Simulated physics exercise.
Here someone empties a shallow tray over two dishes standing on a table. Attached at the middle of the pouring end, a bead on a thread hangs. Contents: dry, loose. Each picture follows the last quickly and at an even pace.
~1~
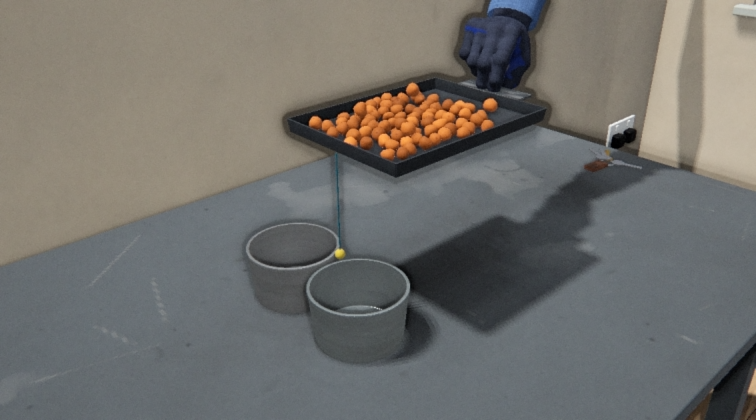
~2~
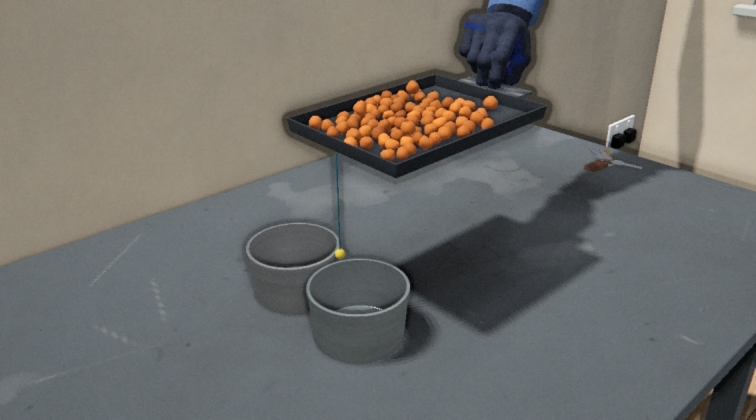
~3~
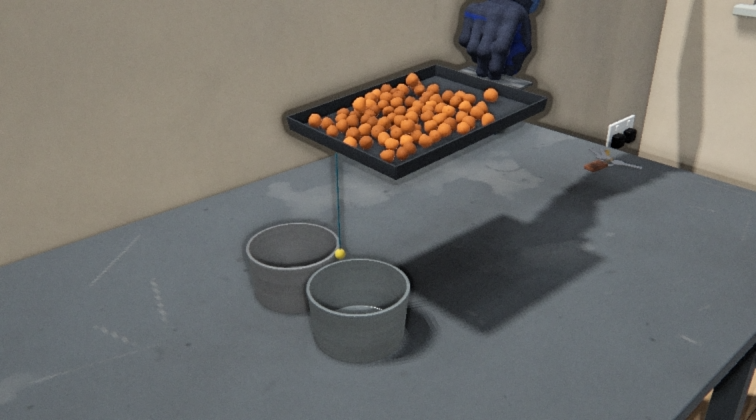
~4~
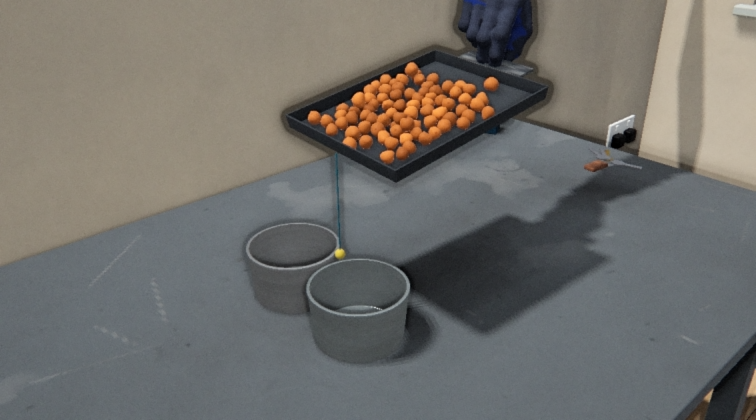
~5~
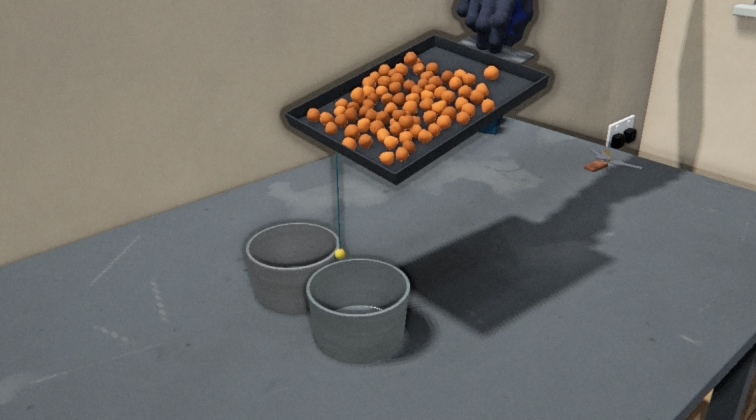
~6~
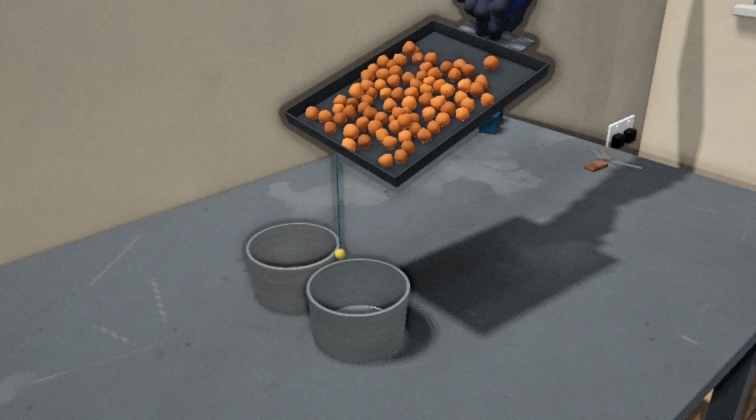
The clip shows a gloved hand holding a dark tray of round orange pieces above two grey dishes on a table, gradually raising the tray's far side as its near edge tilts slightly lower at the right corner.
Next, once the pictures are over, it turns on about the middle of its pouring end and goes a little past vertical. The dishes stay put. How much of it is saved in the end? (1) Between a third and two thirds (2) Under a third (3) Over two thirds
Option 2: Under a third.
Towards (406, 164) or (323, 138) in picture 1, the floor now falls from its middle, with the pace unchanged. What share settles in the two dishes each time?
In turn some 30 and 30 per cent.
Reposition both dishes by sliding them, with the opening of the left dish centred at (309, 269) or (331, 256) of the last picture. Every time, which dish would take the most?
In the first try it is the one to the right, in the second it is the one to the right.
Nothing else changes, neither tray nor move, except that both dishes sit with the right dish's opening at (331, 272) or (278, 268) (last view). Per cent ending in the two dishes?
You'd get 10 in a hundred the first time and 0 in a hundred the second.
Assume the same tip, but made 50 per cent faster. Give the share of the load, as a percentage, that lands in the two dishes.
Close to 20 per cent.
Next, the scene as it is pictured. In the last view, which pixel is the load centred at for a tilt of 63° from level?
In the last view, the load is centred close to (381, 113).
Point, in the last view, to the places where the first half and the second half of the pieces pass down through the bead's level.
I'd place the first part at (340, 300) and the rest at (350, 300).
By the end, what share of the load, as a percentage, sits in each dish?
At the end, 0 percent of the load sits in the left dish and 20 percent in the right dish.
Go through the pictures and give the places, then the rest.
Corners of the pouring end near (290, 118) and (396, 162), level; middle of the load near (412, 124), coated peanuts; left dish near (257, 280); right dish near (320, 326); bead on its thread near (340, 254), in the first frame.
Corners of the pouring end near (290, 118) and (396, 163), level; middle of the load near (411, 123), in the second frame.
Corners of the pouring end near (289, 117) and (396, 165), tipped barely, lowest at the right corner; middle of the load near (411, 119), in the third frame.
Corners of the pouring end near (288, 115) and (395, 169), tipped a little, lowest at the right corner; middle of the load near (411, 114), in the fourth frame.
Corners of the pouring end near (287, 113) and (395, 172), tipped a little, lowest at the right corner; middle of the load near (410, 108), in the fifth frame.
Corners of the pouring end near (286, 111) and (395, 175), tipped clearly, lowest at the right corner; middle of the load near (409, 104); left dish near (257, 280); right dish near (320, 326), in the sixth frame.
Shortly afterwards, tray tipped steeply; all but a few on the tray; only a few in the right dish; only a few outside both; only a few in the air.
Next, tray tipped past a quarter turn; all but a few on the tray; only a few in the right dish; only a few outside both.
Some moments later, tray tipped past a quarter turn; near a quarter in the right dish; the bulk outside both.
In the end, tray tipped past a quarter turn; near a quarter in the right dish; none at all in the left dish; the bulk outside both.
